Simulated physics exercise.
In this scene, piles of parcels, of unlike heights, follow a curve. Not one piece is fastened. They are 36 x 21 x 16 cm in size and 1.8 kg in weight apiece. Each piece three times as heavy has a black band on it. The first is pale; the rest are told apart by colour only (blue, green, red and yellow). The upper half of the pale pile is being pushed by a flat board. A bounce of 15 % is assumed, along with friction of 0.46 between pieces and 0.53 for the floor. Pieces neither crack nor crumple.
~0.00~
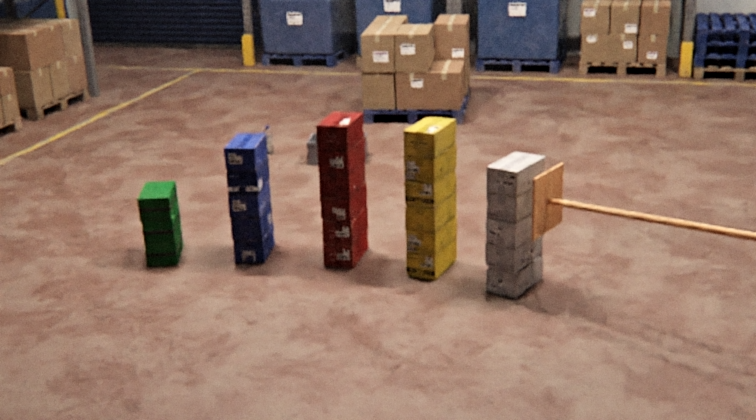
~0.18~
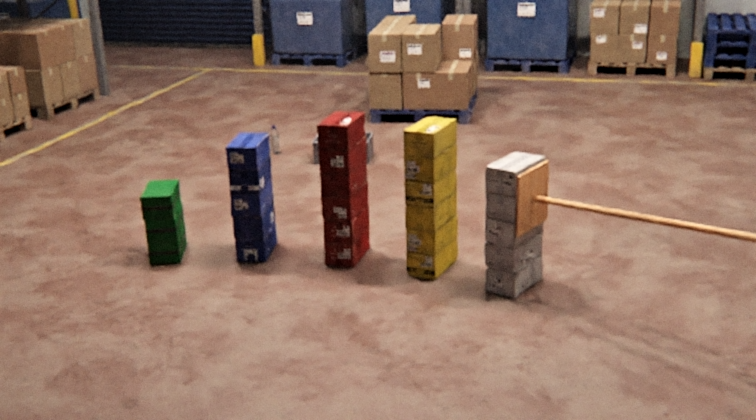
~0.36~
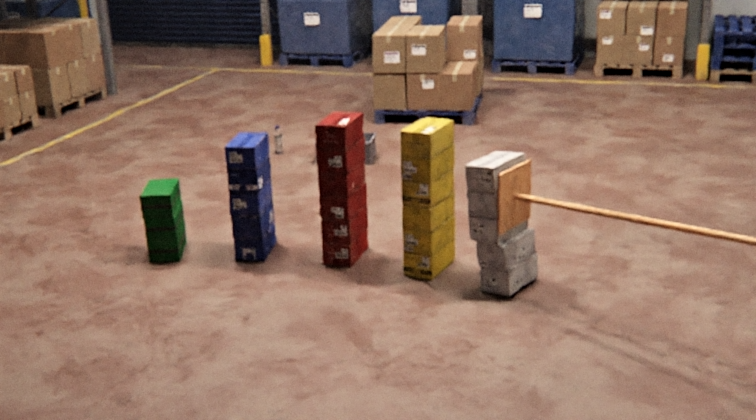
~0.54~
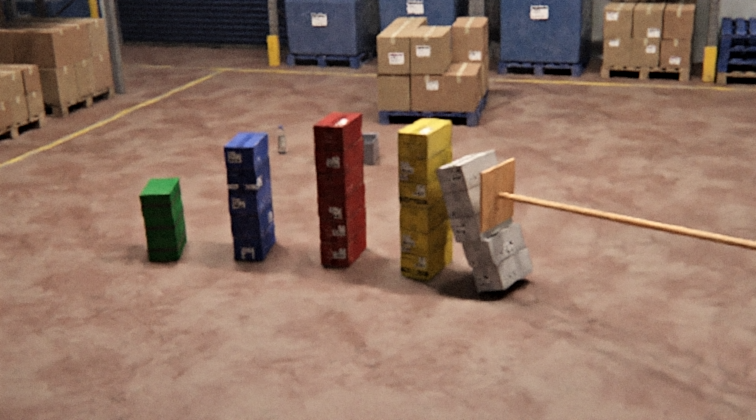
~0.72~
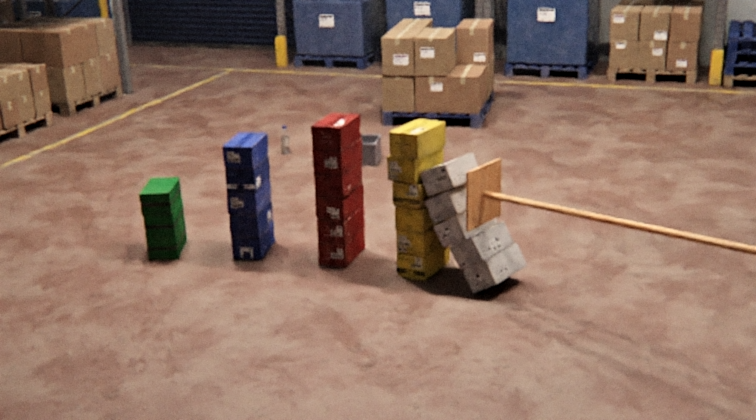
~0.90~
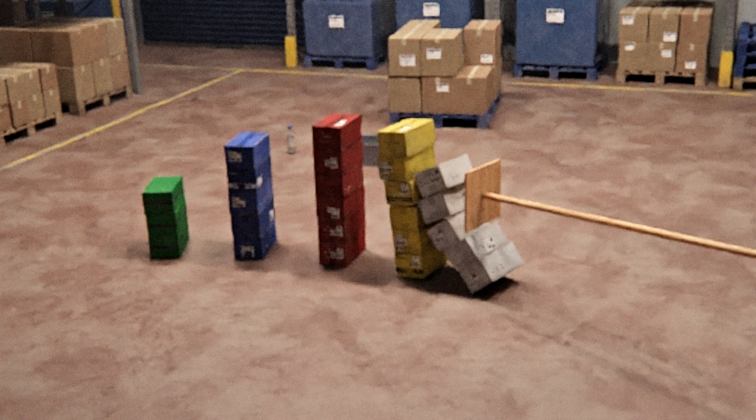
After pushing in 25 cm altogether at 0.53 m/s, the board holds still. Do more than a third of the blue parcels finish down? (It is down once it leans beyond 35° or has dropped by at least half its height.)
Yes.
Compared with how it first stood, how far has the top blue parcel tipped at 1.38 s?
Tilt from start: Approx. 0 degrees.
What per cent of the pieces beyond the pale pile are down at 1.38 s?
At that instant, 0 percent.
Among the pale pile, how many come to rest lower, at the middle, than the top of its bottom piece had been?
Pale pieces: 2.
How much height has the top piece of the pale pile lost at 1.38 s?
Roughly 20 cm.
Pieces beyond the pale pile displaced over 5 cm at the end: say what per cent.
Answer: 90 %.
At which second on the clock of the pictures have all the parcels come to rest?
That happens at roughly 4.0 seconds.
After 1.38 s, 5 of the pale pile down; none of the 5 blue parcels down (0 of 20 in all colours); top blue parcel unmoved; top yellow parcel leaning 24°, 49 mm lower.
After 1.90 s, 5 of the pale pile down; none of the 5 blue parcels down (10 of 20 in all colours); top blue parcel shifted 7 cm; top yellow parcel leaning 42°, 32 cm lower.
After 2.78 s, 5 of the pale pile down; 4 of the 5 blue parcels down (16 of 20 in all colours); top blue parcel on its side; top yellow parcel on its side.
At rest (4.3 s), 5 of the pale pile down; 4 of the 5 blue parcels down (17 of 20 in all colours); top blue parcel on its side; top red parcel upside down. That is 80 per cent. As the last picture would show them, middles, top blue parcel near (52, 239), top red parcel near (216, 204).
